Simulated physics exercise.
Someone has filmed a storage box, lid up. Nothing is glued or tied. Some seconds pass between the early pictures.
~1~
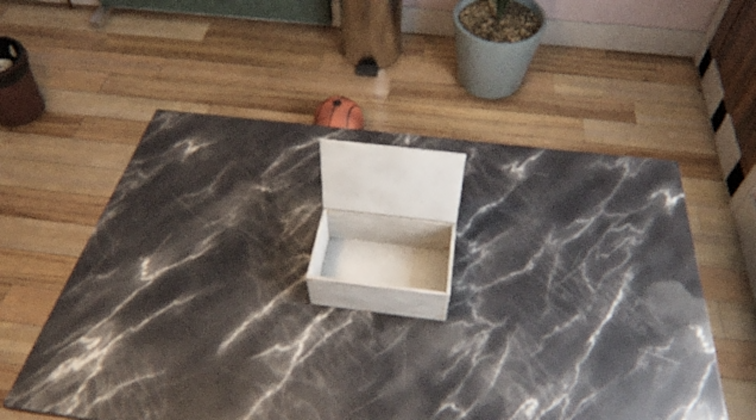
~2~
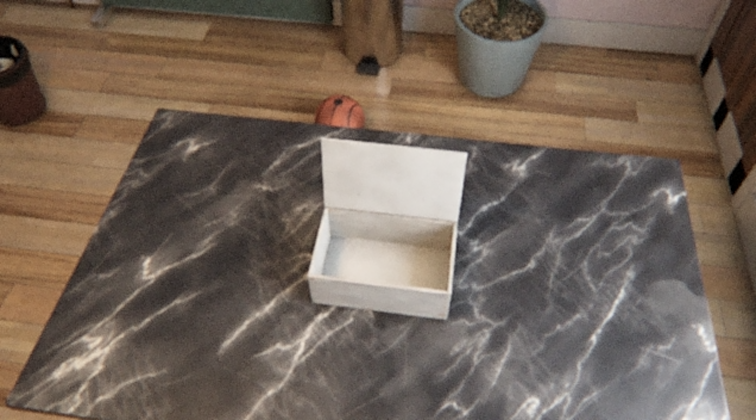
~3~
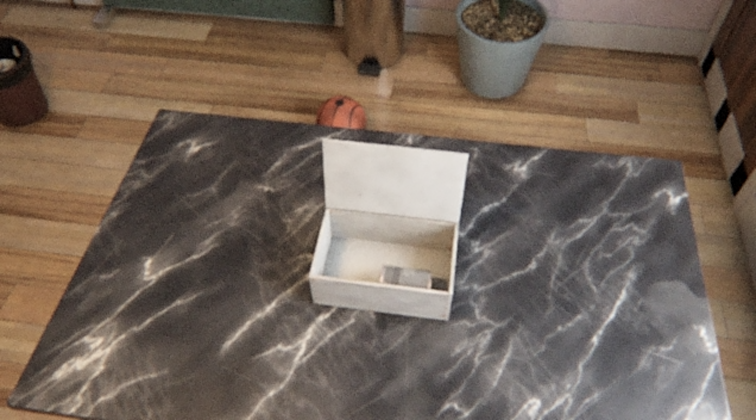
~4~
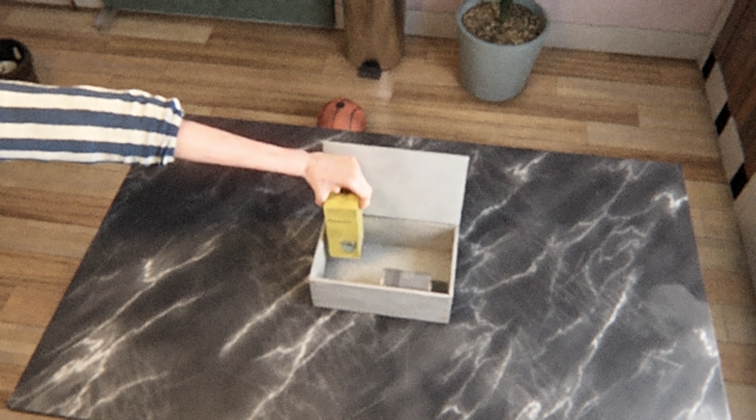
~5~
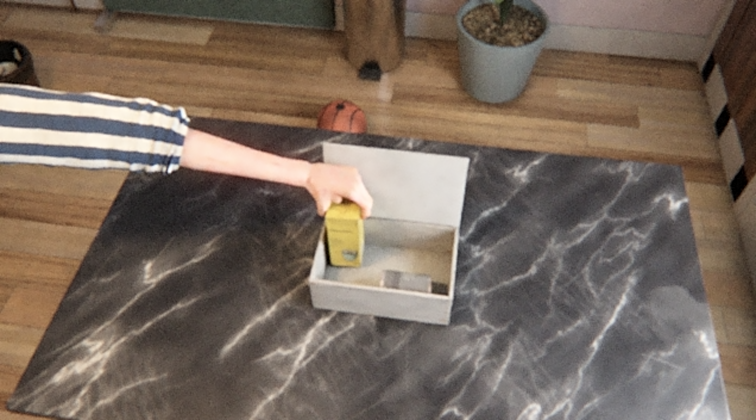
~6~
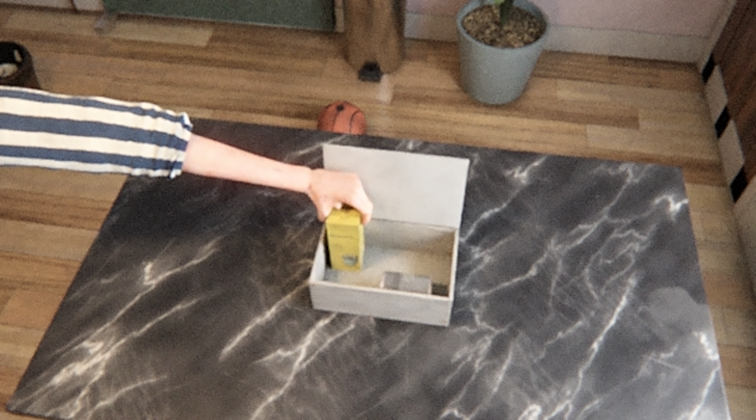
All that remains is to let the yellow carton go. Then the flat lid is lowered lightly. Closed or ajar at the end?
As it turns out, it will not close.
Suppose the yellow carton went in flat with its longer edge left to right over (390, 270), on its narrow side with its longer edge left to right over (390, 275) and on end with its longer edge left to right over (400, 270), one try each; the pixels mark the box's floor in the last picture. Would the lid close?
First try: It shuts flat; second try: It closes; third try: It will not close.
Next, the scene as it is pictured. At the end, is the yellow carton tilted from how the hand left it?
It ends up tilted.
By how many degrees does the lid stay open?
About 25°.
Then, 1.30 s after the last picture, lid 78° above the rim.
Then, 1.90 s after the last picture, lid 47° above the rim; yellow carton tipped 20° from how it was near (344, 248).
Then, 2.20 s after the last picture, lid 24° above the rim; yellow carton tipped 45° from how it was near (345, 264).
At rest, lid 24° above the rim; tipped over in the box, yellow carton; grey tin in place. Seen from the same camera at the end, yellow carton near (345, 264).
